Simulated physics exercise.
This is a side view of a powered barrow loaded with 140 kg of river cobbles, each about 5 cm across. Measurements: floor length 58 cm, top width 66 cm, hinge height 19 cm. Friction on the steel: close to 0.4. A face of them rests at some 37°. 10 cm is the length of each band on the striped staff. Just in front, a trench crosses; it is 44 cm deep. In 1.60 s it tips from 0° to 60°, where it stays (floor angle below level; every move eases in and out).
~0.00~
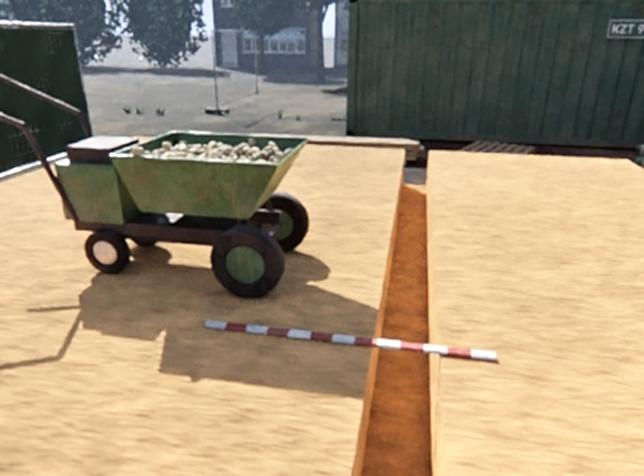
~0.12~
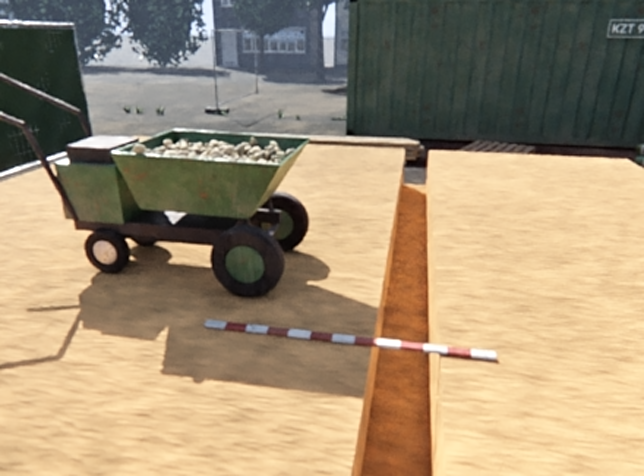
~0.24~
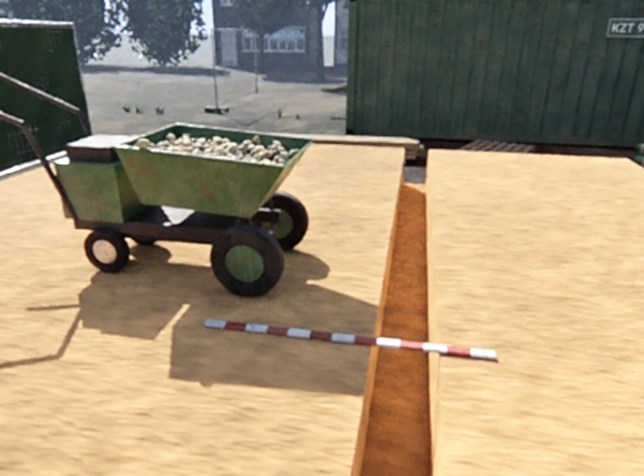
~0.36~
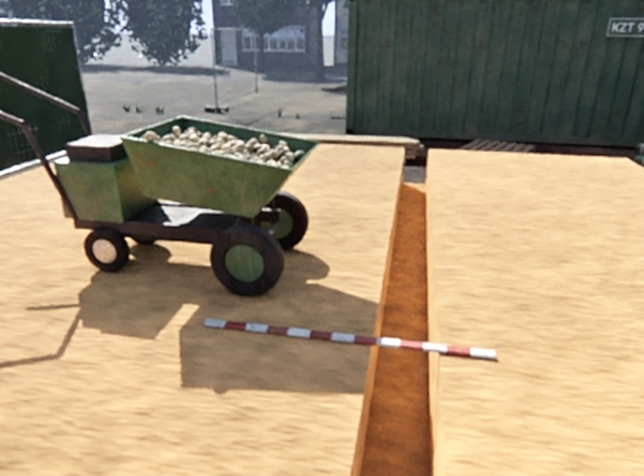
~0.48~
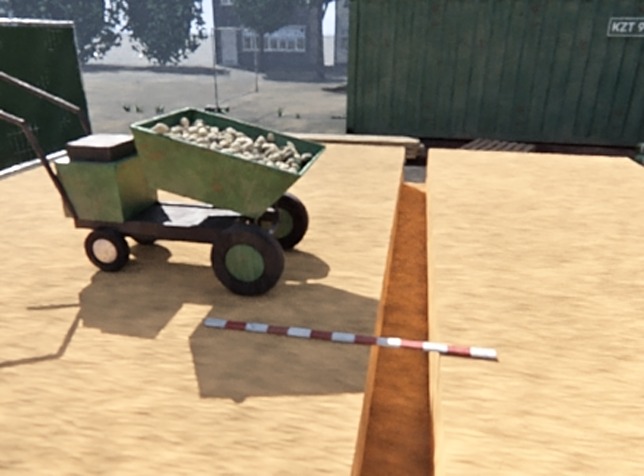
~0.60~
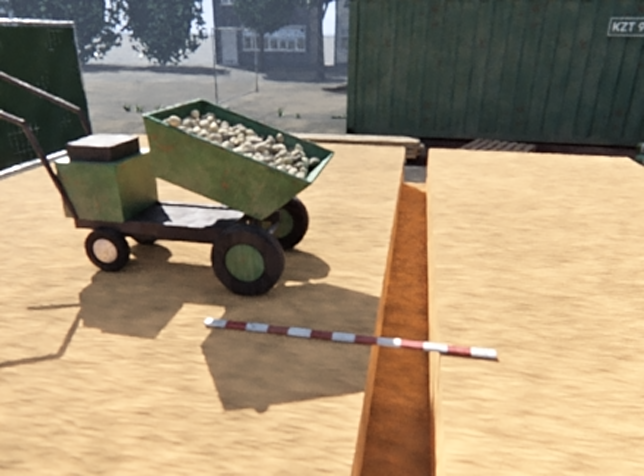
A green four-wheeled barrow, its tray heaped with pale rounded stones, stands at the left on sandy ground, seen from the side by a still camera. A red-and-white striped pole lies across a narrow orange-brown trench to its right, with dark green containers and trees behind. Slowly at first, then faster, the tray's left end rises and its right lip tilts down, while its shadow shifts.
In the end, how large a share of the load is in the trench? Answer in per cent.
A share of roughly 44 %.
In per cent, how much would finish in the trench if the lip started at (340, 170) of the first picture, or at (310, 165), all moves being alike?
First place: Near 35%; second place: Near 50%.
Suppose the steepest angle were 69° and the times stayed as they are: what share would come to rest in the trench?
Some 80 in a hundred, I'd say.
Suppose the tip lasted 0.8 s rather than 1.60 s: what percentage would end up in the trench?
50 per cent.
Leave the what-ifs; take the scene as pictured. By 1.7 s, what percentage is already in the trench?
Some 10 per cent.
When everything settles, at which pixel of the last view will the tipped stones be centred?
Roughly at (402, 338).
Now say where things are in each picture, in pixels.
In the first picture, lip at (277, 166), floor tilted 0°, highest stones at (232, 149).
In the second picture, lip at (279, 166), floor tilted 1°, highest stones at (215, 148); the stones move at 0.1 m/s on average.
In the third picture, the tray is at 4°, its lip at (284, 168); the top of the load is at (201, 144); the stones move at 0.2 m/s on average.
In the fourth picture, the tray is at 8°, its lip at (291, 171); the top of the load is at (188, 137); the stones move at 0.3 m/s on average.
In the fifth picture, lip at (301, 176), floor tilted 13°, highest stones at (189, 129); the stones move at 0.4 m/s on average.
In the sixth picture, the tray is at 19°, its lip at (311, 184); the top of the load is at (200, 121); the stones move at 0.5 m/s on average.
After 1.2 s the floor is at 51°; 100 % in the tray; the foremost stones are at (344, 206).
After 1.7 s the floor is at 60°; 87 % in the tray, 5 % short of the trench, 8 % in the trench; the foremost stones are at (418, 341).
After 2.0 s the floor is at 60°; 70 % in the tray, 7 % short of the trench, 23 % in the trench; the foremost stones are at (426, 340).
After 4.0 s the floor is at 60°; 45 % in the tray, 10 % short of the trench, 44 % in the trench; the foremost stones are at (426, 334).
